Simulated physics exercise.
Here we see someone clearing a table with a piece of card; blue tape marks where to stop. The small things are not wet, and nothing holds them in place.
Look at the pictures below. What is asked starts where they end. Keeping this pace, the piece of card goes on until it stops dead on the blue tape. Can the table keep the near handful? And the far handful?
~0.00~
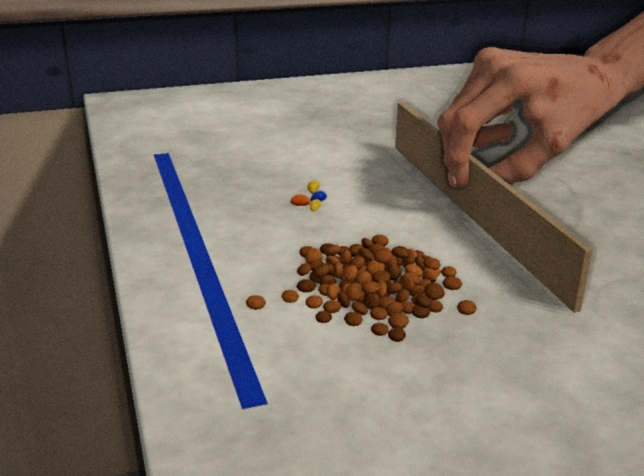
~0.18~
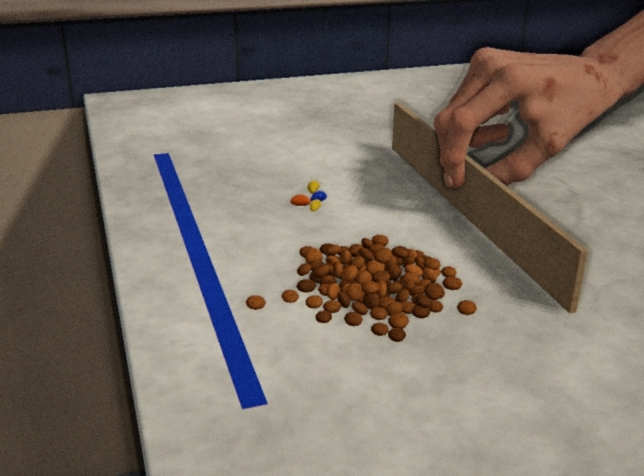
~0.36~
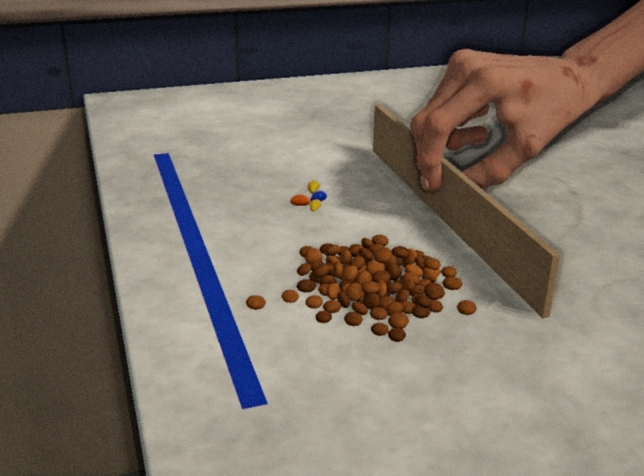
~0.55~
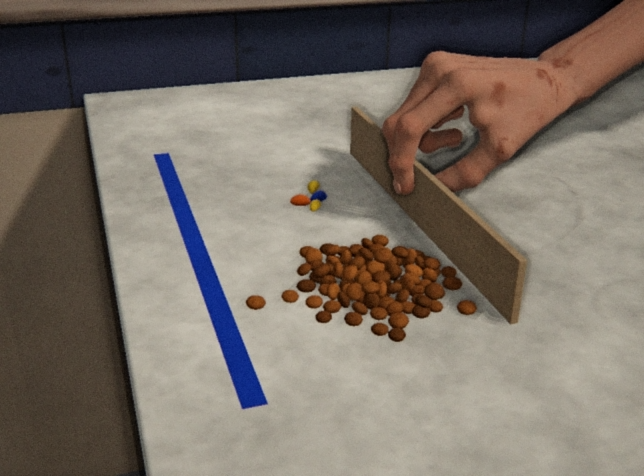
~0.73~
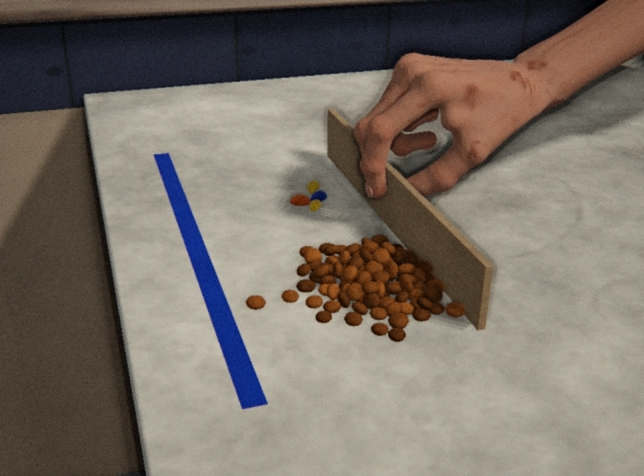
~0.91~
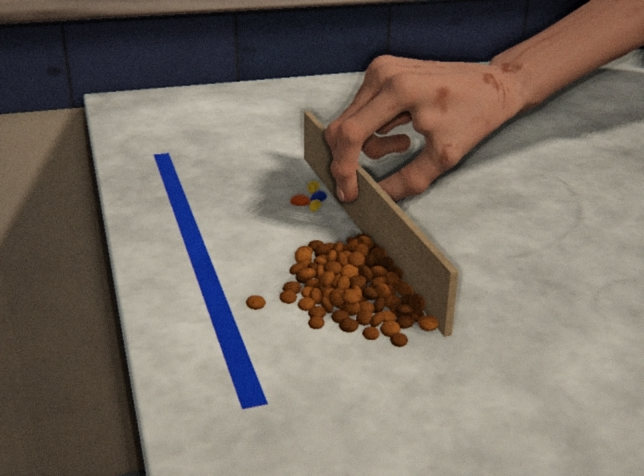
I reckon the near handful has some go over, while the far handful holds its place up top.
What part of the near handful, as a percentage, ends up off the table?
About 20 per cent of it.
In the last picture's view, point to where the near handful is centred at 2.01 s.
The centre sits around (173, 315).
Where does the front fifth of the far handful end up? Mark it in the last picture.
Around (160, 215).
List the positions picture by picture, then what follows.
Piece of card (566, 265), at rest; blue tape (164, 161), about a palm's width from the edge; edge at (112, 264); near handful (367, 285), many bits of cat kibble; far handful (319, 196), a few jelly beans, in the first picture.
Piece of card (562, 266); far handful (319, 196), in the second picture.
Piece of card (535, 270); near handful (367, 285), in the third picture.
Piece of card (503, 275); far handful (319, 196), in the fourth picture.
Piece of card (471, 281); near handful (366, 285), about a tenth pushed along, in the fifth picture.
Piece of card (438, 286); blue tape (164, 161); edge at (112, 264); near handful (359, 286), almost all pushed along; far handful (319, 196), in the sixth picture.
By 1.45 s, piece of card still moving, near (273, 185); near handful all on the table, its front near (178, 312); far handful all on the table, its front near (245, 214).
By 2.01 s, piece of card stopped at the blue tape; near handful about a tenth over the edge; far handful all on the table, its front near (155, 223).
By 2.29 s, piece of card stopped at the blue tape; near handful roughly a quarter over the edge; far handful all on the table, its front near (152, 223).
When it is over (2.5 s), piece of card stopped at the blue tape; near handful roughly a quarter over the edge; far handful all on the table, its front near (152, 223).
